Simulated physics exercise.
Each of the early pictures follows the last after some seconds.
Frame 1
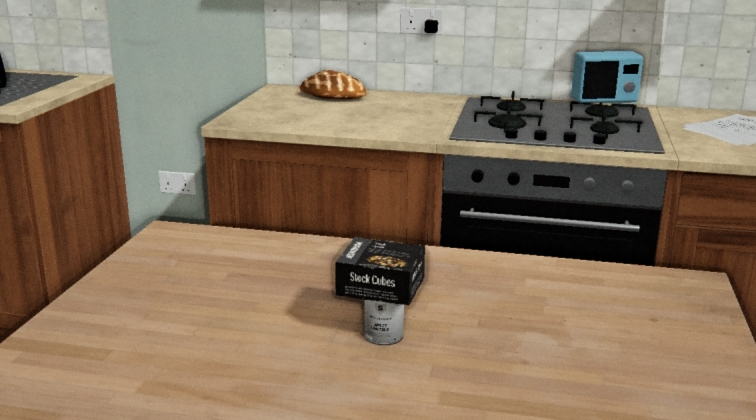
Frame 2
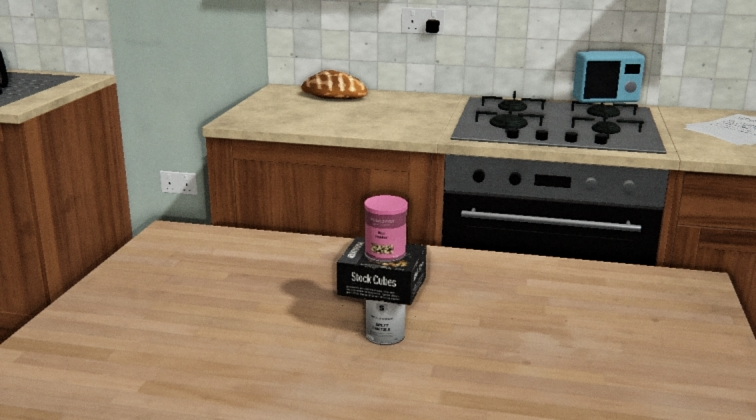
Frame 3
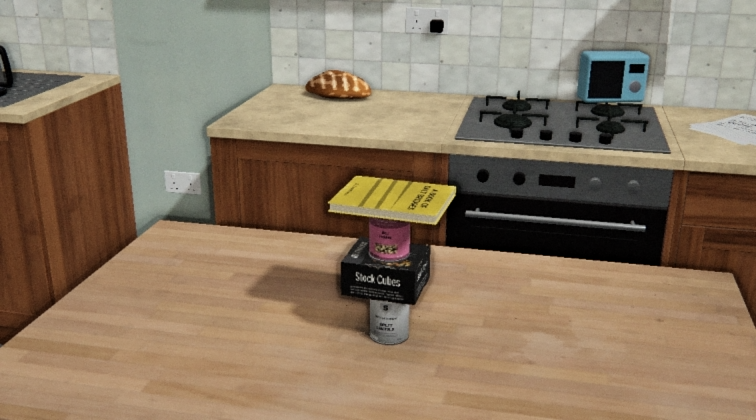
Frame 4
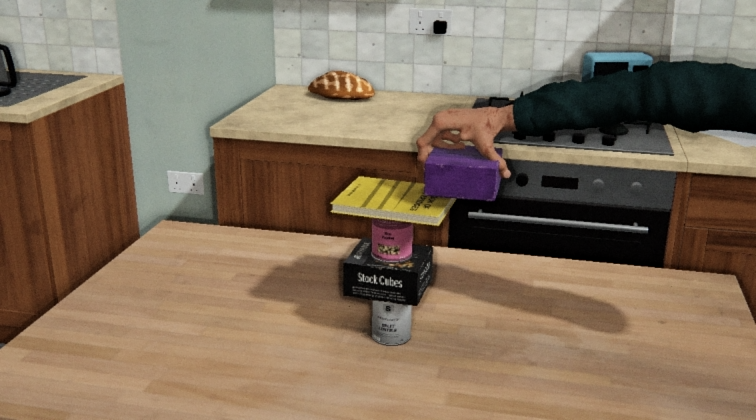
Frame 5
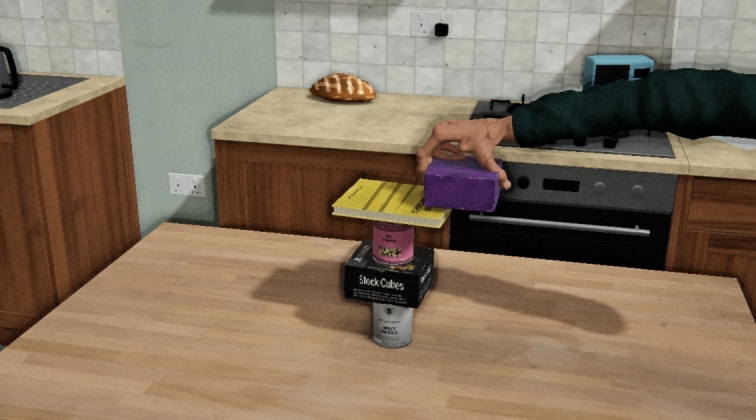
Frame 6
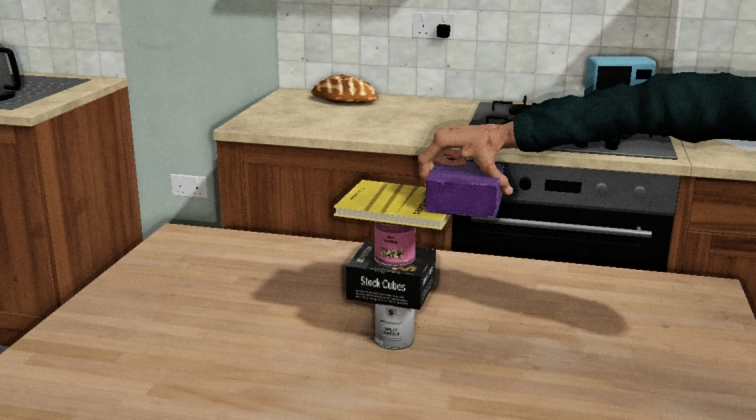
A pink tin appears on top of a black stock cubes box balanced on a small pale can on a wooden kitchen table, and then a yellow book lies across the tin. A hand in a dark green sleeve then holds a purple box at the book's right edge, lowering it very slightly.
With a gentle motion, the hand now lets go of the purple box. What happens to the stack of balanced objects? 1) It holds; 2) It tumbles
Answer: 2.
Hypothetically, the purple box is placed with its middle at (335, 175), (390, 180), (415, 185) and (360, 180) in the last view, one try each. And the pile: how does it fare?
Well, the first time it tips over, the second time it stays intact, the third time it stays intact, and the fourth time it stays intact.
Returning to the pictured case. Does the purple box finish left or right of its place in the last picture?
Its movement is toward the right.
Then, 0.30 s on from there, purple box now fallen; yellow book turned 9° from how it was put.
Then, 0.40 s on from there, things are still on the move.
In the end, fallen, purple box; the other 4 unmoved. At the end, from the last picture's camera, purple box near (517, 341). The pile comes apart.
